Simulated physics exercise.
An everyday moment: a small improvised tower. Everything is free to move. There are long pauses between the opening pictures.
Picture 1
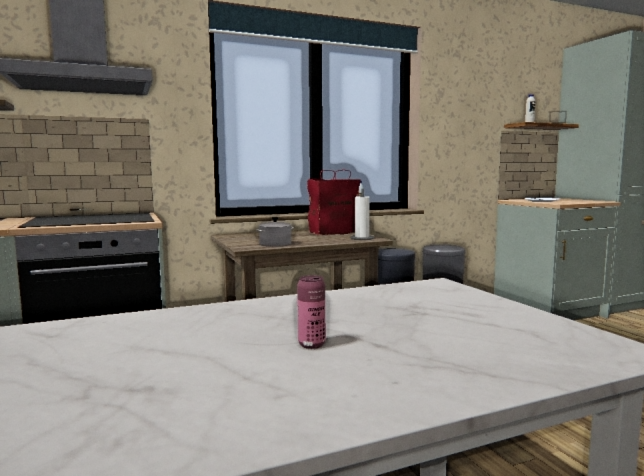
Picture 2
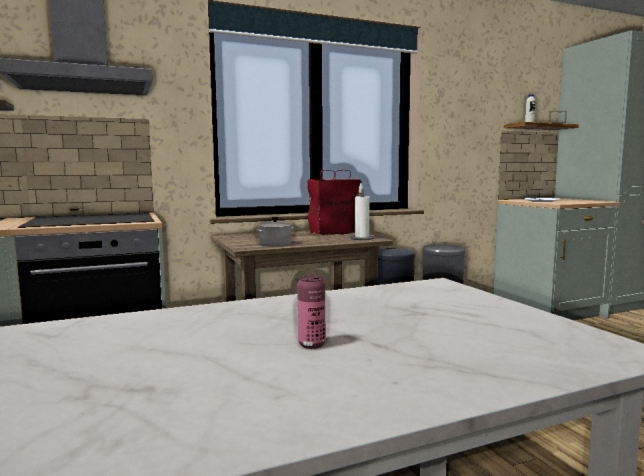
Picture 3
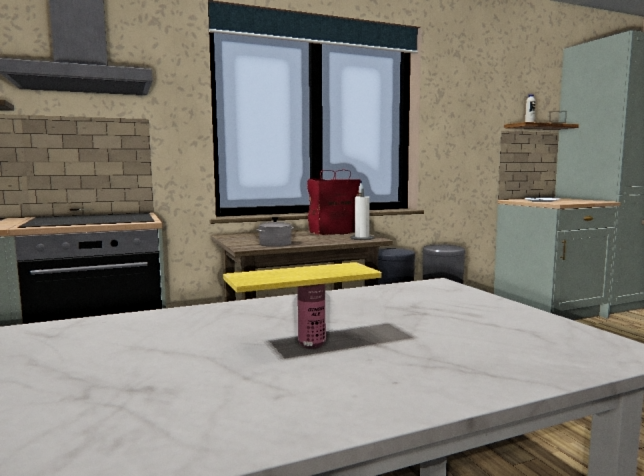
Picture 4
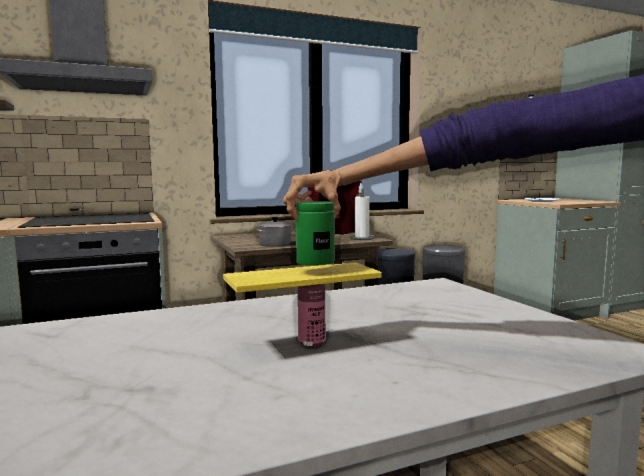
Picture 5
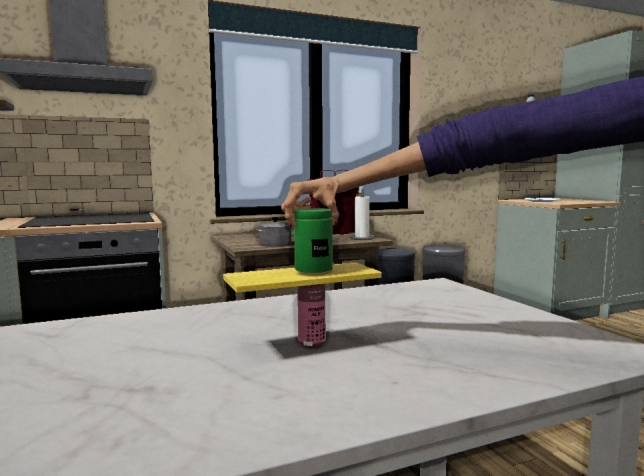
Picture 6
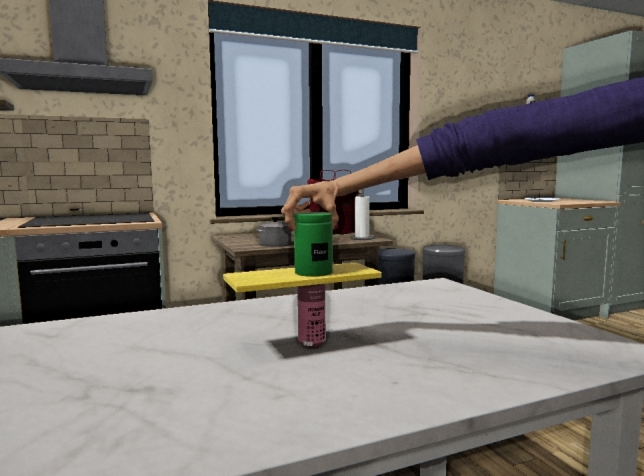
Hand in a purple sleeve lowering a green jar onto a yellow board balanced on a pink bottle, and keeping hold.
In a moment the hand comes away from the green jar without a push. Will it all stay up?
It holds.
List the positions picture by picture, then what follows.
In the first frame, the last thing is not in view yet.
In the second frame, the last thing is not in view yet.
In the third frame, the last thing is not in view yet; yellow board (303, 276).
In the fourth frame, still above its spot; green jar (315, 232); yellow board (303, 276).
In the fifth frame, still above its spot; green jar (313, 240); yellow board (303, 276).
In the sixth frame, set down, still held; green jar (313, 243); yellow board (303, 276).
Then, 0.20 s past the last view, nothing moves.
Then, 0.60 s past the last view, green jar resting near (313, 244).
Finally, all 3 still in place. Final places as the last picture's camera would see them, green jar near (313, 244). The stack stays up.
